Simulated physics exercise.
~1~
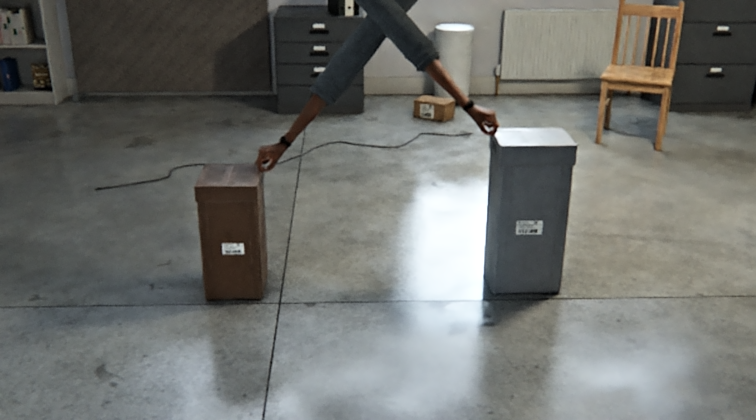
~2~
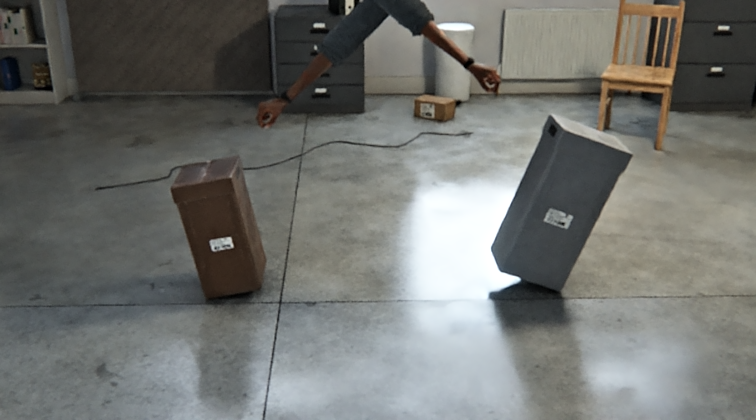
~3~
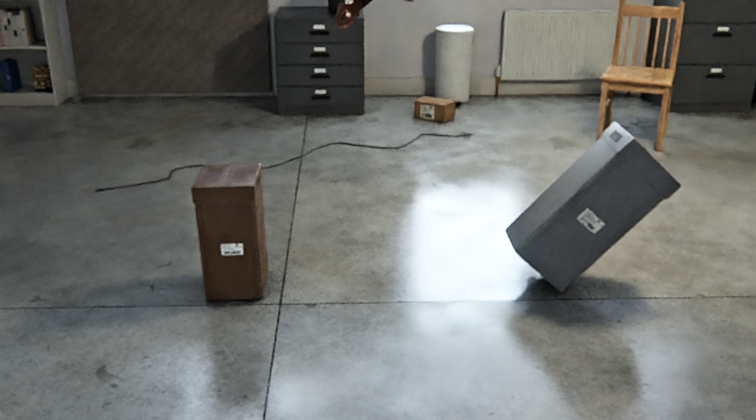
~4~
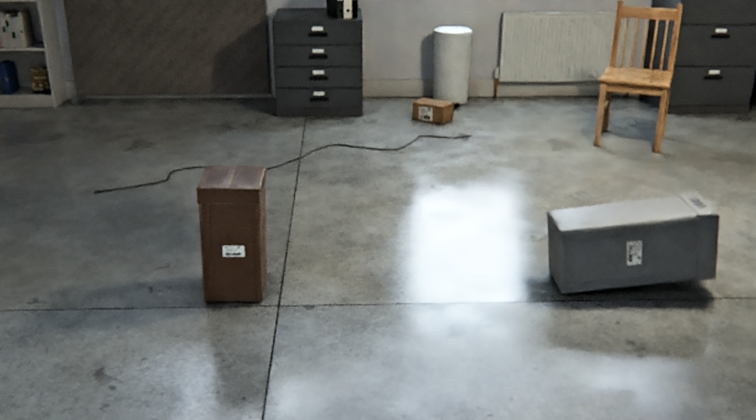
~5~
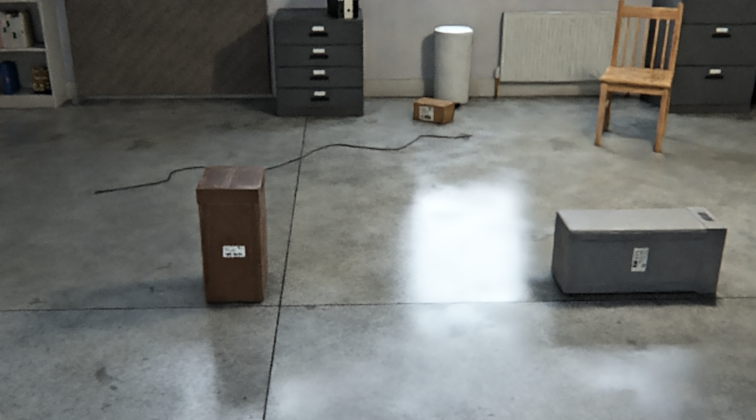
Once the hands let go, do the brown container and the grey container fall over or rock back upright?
They end differently. The brown container rocks back and settles upright on its base, while the grey one topples to the right and ends up on its side.
